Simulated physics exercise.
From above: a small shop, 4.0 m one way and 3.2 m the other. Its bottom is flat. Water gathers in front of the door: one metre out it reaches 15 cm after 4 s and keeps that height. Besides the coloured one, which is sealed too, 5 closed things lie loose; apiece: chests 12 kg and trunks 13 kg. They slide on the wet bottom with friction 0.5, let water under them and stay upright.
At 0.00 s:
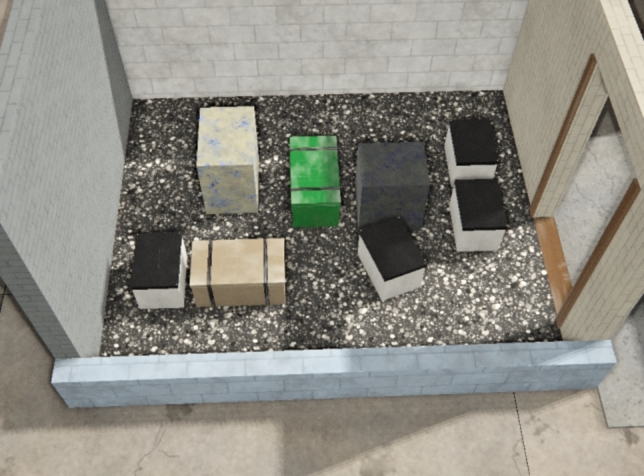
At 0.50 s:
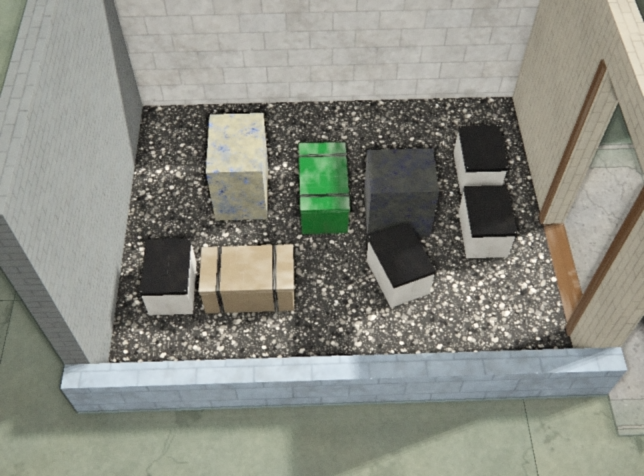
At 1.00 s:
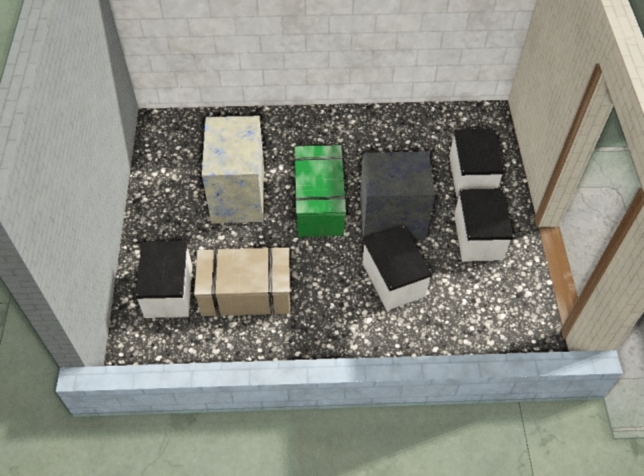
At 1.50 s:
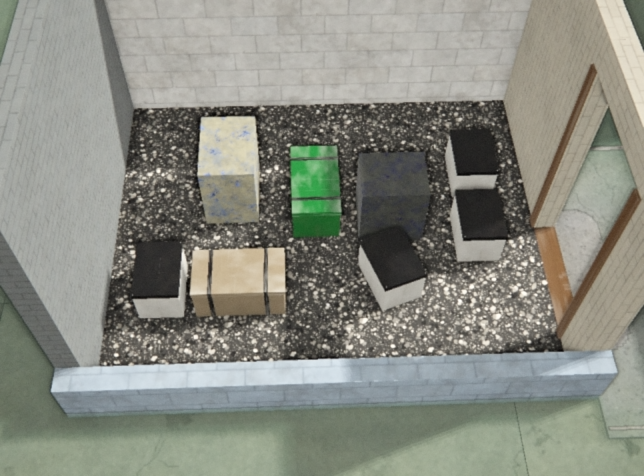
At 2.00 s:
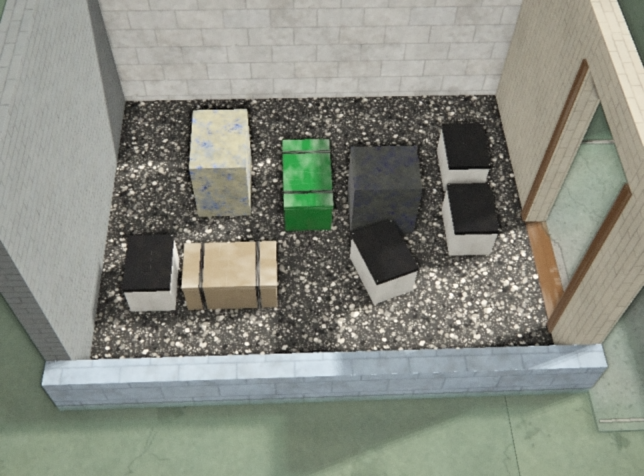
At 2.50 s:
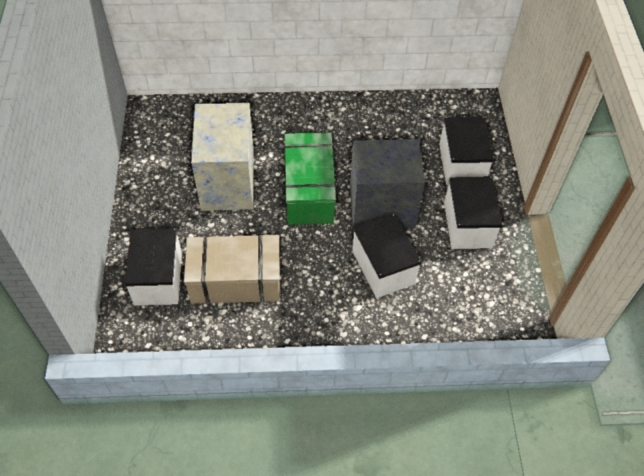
The camera sways slightly from side to side, looking steeply down into a small, roofless shop with pale brick walls, a speckled dark floor and a doorway at right. A green box sits near the middle among a mottled cream block, a dark grey block, a banded tan box and four black-topped white boxes. None of them shifts, while the ground outside turns from greyish to green and a faint film of water appears by the doorway.
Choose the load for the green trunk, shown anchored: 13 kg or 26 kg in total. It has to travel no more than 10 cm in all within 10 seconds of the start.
I expect that the smaller load will do.
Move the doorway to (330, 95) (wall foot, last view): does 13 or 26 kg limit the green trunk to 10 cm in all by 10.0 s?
In that case neither load is enough.
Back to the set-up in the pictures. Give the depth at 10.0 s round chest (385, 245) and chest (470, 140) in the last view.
Roughly 7 and 4 cm.
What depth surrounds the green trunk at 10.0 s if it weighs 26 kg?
Roughly 2 cm.
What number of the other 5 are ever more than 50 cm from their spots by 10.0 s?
3 of them.
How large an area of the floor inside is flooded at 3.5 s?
About 1.0 m2.
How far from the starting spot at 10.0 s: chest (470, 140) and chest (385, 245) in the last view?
In that order: 0 cm, 140 cm.
After 3.5 s the green trunk would be 0 cm from its start with 13 kg and 0 cm from its start with 26 kg; 0 cm of water round it then.
After 4.5 s the green trunk would be 0 cm from its start with 13 kg and 0 cm from its start with 26 kg; 0 cm of water round it then.
After 7.0 s the green trunk would be 0 cm from its start with 13 kg and 0 cm from its start with 26 kg; 2 cm of water round it then.
After 10.0 s the green trunk would be 0 cm from its start with 13 kg and 0 cm from its start with 26 kg; 2 cm of water round it then.
